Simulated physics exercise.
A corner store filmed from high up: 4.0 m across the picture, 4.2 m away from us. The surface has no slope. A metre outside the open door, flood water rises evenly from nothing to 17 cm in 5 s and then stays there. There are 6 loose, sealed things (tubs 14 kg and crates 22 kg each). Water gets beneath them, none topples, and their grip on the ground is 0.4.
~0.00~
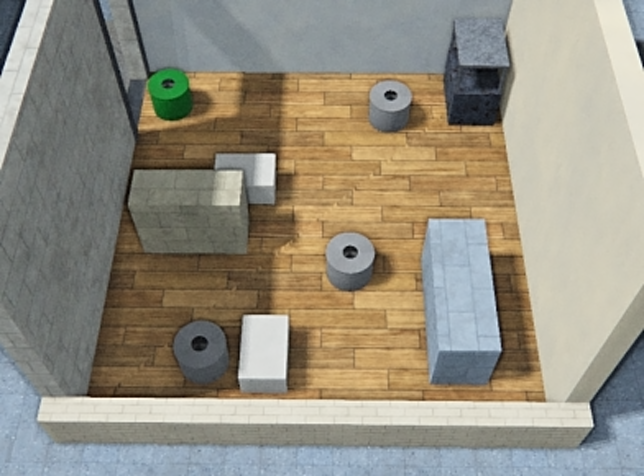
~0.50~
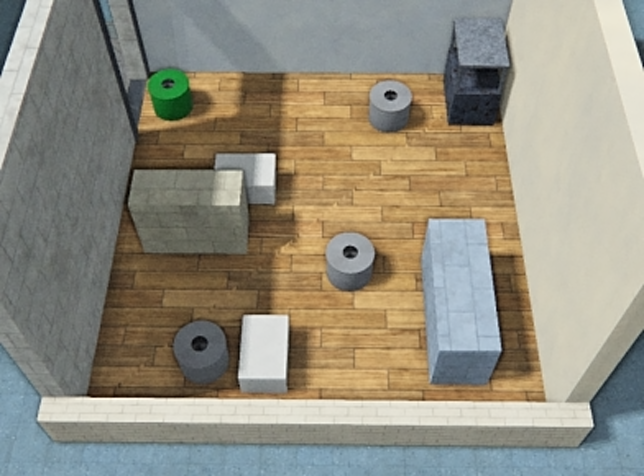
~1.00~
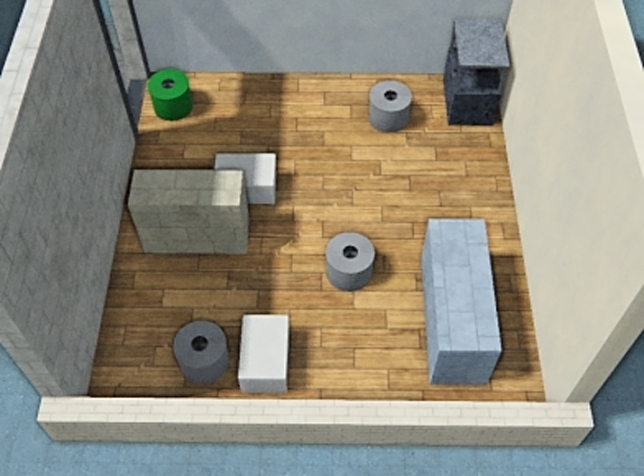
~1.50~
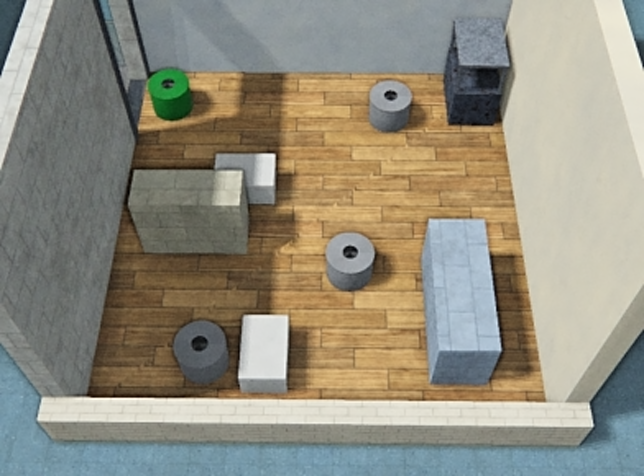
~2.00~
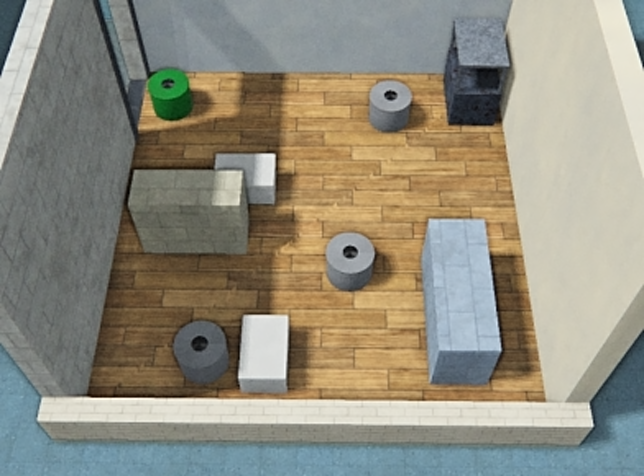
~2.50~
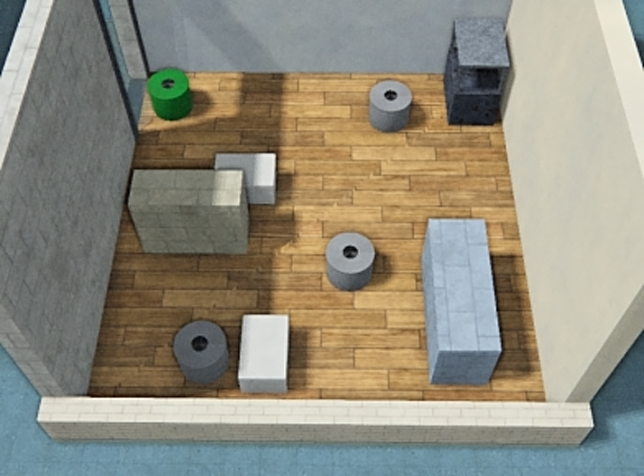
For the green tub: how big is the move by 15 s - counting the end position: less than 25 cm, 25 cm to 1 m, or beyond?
Green tub ends far away.
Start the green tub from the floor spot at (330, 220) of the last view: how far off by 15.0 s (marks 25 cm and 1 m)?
It barely shifts.
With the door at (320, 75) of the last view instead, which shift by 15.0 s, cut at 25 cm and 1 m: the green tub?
Then the green tub holds its place.
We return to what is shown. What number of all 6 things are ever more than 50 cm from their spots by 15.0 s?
That makes 2.
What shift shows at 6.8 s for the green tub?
Roughly 80 cm by then.
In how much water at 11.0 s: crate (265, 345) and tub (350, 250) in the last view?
Roughly 0 and 3 cm.
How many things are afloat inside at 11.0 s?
At that moment 0.
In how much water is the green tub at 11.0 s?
About 6 cm.
After 3.5 s the green tub is near (168, 84), 0.0 m from its start, aground; 0 afloat.
After 6.8 s the green tub is near (247, 93), 0.9 m from its start, aground; 0 afloat.
After 11.0 s the green tub is near (345, 136), 2.0 m from its start, aground; 0 afloat.
After 15.0 s the green tub is near (388, 151), 2.5 m from its start, aground; 0 afloat.
